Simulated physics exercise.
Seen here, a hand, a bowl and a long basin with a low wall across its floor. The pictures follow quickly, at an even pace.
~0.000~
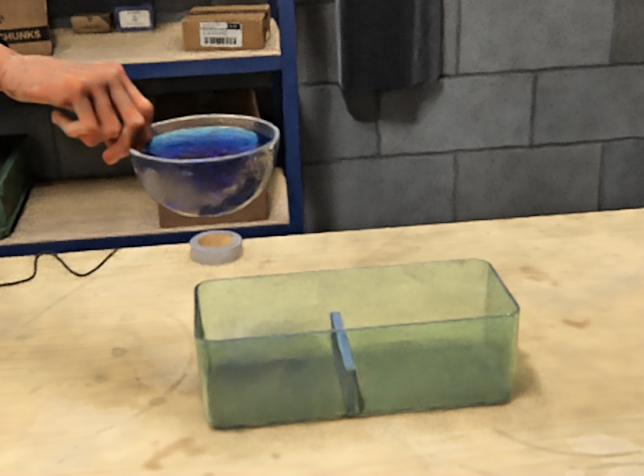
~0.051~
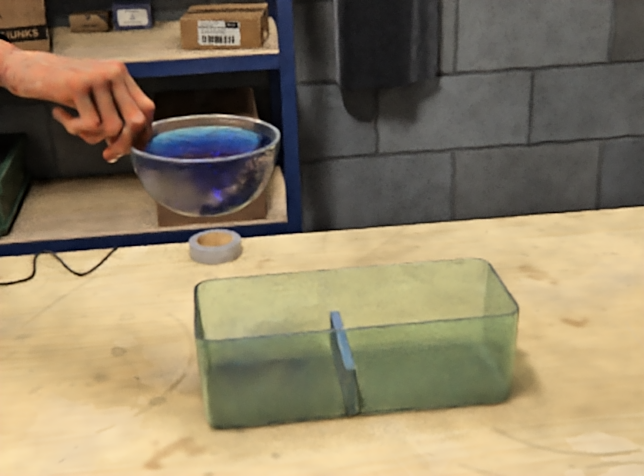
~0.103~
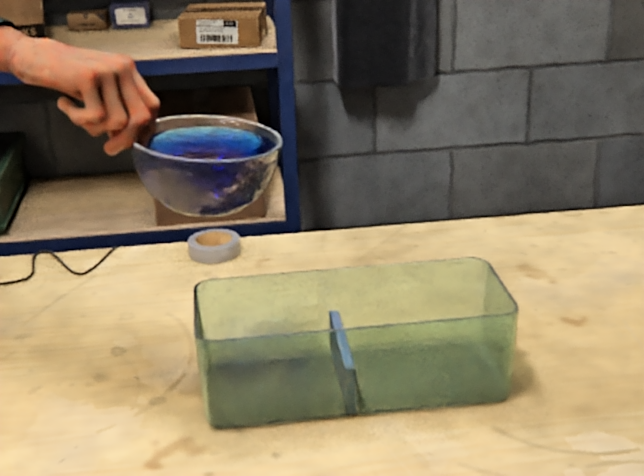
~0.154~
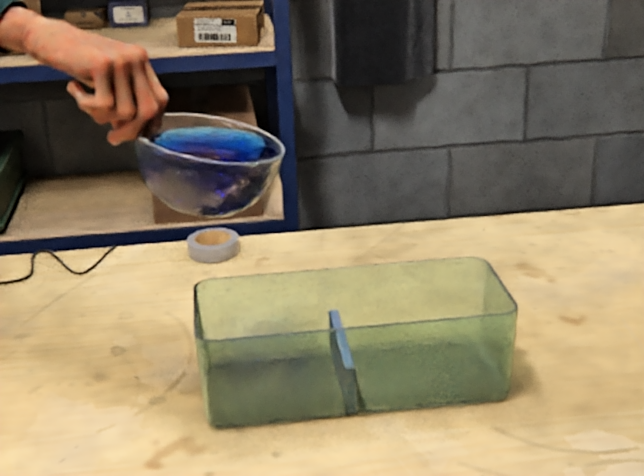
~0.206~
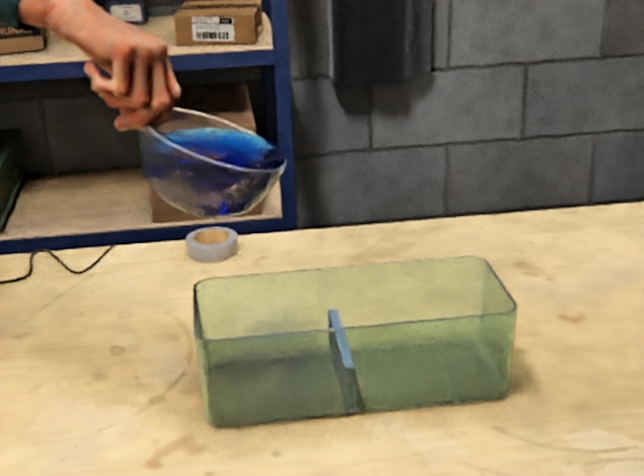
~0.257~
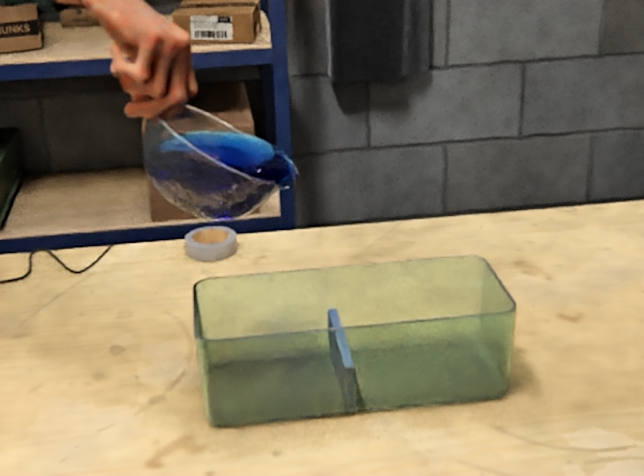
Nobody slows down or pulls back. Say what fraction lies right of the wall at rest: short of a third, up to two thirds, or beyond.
In the end from a third to two thirds is right of the wall.
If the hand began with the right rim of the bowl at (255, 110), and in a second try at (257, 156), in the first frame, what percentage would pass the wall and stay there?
In turn 30 and 15 in a hundred.
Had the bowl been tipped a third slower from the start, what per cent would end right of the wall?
Close to 55 per cent.
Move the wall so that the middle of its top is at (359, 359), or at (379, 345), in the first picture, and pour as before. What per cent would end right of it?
The first gives 40 %, the second 10 %.
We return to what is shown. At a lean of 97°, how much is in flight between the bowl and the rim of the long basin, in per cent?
Roughly 45 in a hundred.
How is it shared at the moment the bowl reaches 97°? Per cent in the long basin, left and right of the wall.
Some 10 per cent left and 35 right.
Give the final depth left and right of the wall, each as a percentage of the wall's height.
Left: 30 %. Right: 20 %.
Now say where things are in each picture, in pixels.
The first frame shows tilt 0°; pouring edge (278, 134); surface from (133, 151) to (275, 141); the long basin's rim runs from (196, 312) to (504, 286); the wall's top is at (343, 340).
The second frame shows tilt 1°; pouring edge (279, 135); surface from (133, 149) to (275, 141).
The third frame shows tilt 6°; pouring edge (281, 141); surface from (135, 147) to (277, 144).
The fourth frame shows tilt 13°; pouring edge (283, 150); surface from (138, 146) to (280, 147).
The fifth frame shows tilt 23°; pouring edge (284, 162); surface from (143, 146) to (281, 155); 2 per cent is over the edge.
The sixth frame shows tilt 34°; pouring edge (283, 176); surface from (147, 151) to (270, 159); 9 per cent is over the edge.
A moment on, the bowl is tipped on its side and 11 per cent is still to pour, 10 is left of the wall and 34 right of it.
Next, the bowl is tipped right over and 0 per cent is still to pour, 51 is left of the wall and 44 right of it.
Then the bowl is tipped right over and 0 per cent is still to pour, 50 is left of the wall and 45 right of it.
Later the bowl is tipped right over and 0 per cent is still to pour, 51 is left of the wall and 46 right of it.
In the end 51 per cent lies left of the wall, 46 right of it and 3 outside.
